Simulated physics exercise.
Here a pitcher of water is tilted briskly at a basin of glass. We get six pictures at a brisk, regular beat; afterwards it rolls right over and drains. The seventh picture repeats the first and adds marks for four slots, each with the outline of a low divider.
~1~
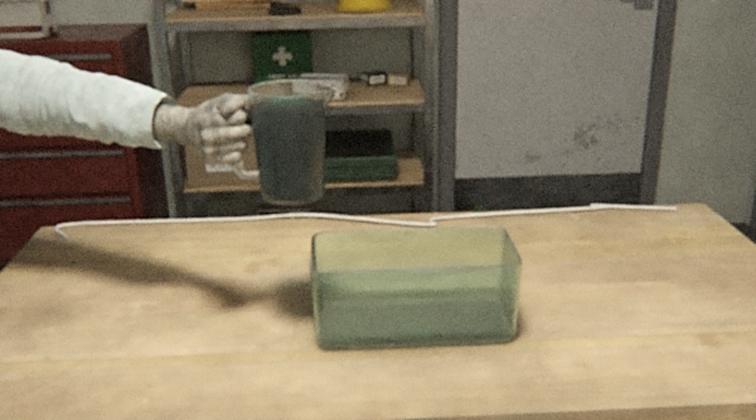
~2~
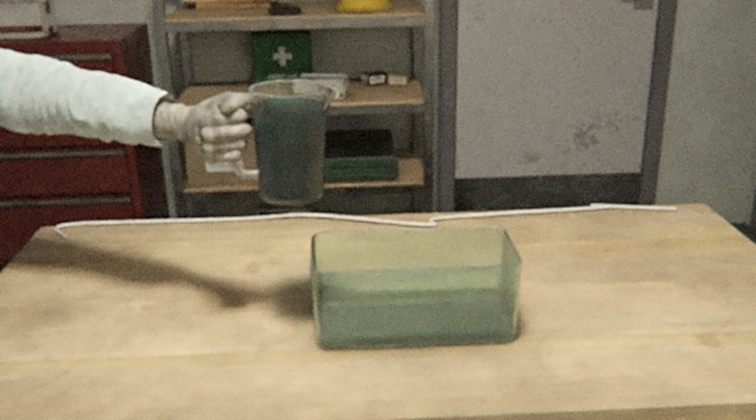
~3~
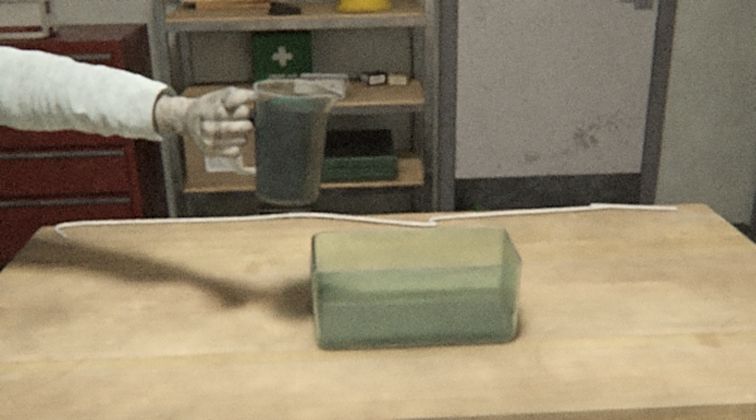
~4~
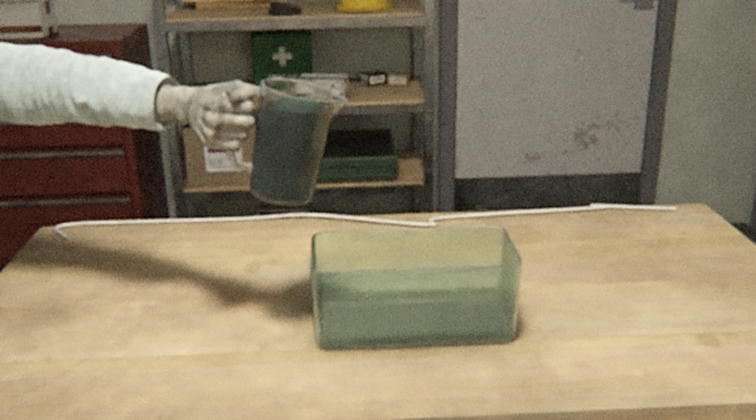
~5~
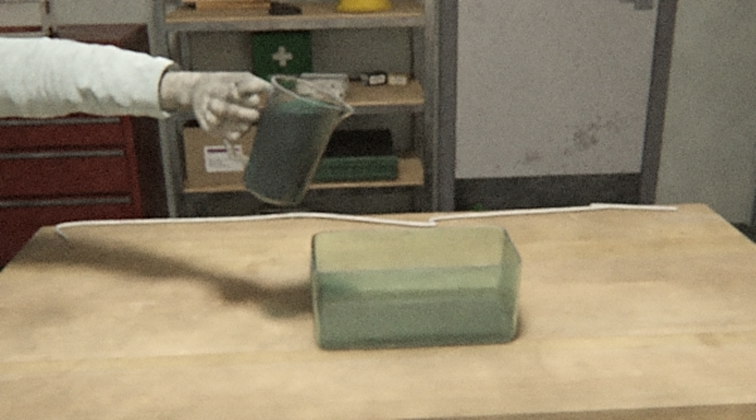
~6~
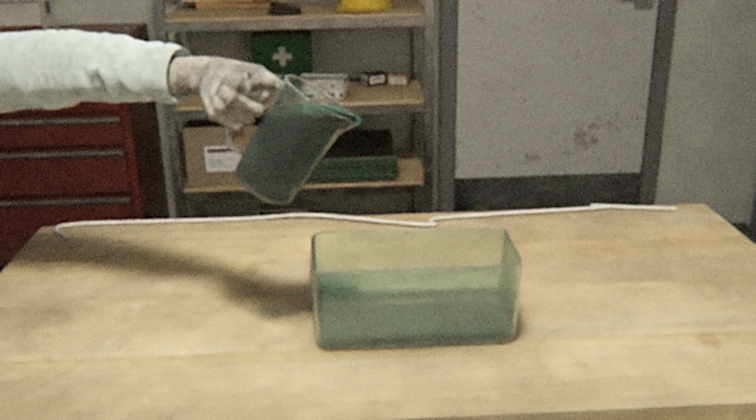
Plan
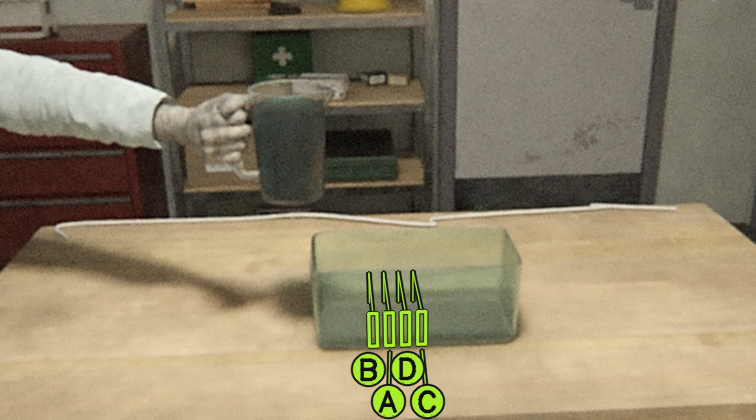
A gloved hand held a clear pitcher of dark water upright above and left of a partly filled glass basin, then tilted it to the right until the water reached its lip.
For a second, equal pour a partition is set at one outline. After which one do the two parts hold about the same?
Use place D.
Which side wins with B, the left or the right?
The right one.
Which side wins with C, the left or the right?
The left one.
In lime, A at (389, 351); B at (373, 352); C at (421, 350); D at (405, 350).
With A, about 24 % ends left of the wall and 75 % right of it.
With B, about 6 % ends left of the wall and 92 % right of it.
With C, about 78 % ends left of the wall and 16 % right of it; 7 % is lost outside.
With D, about 52 % ends left of the wall and 46 % right of it.
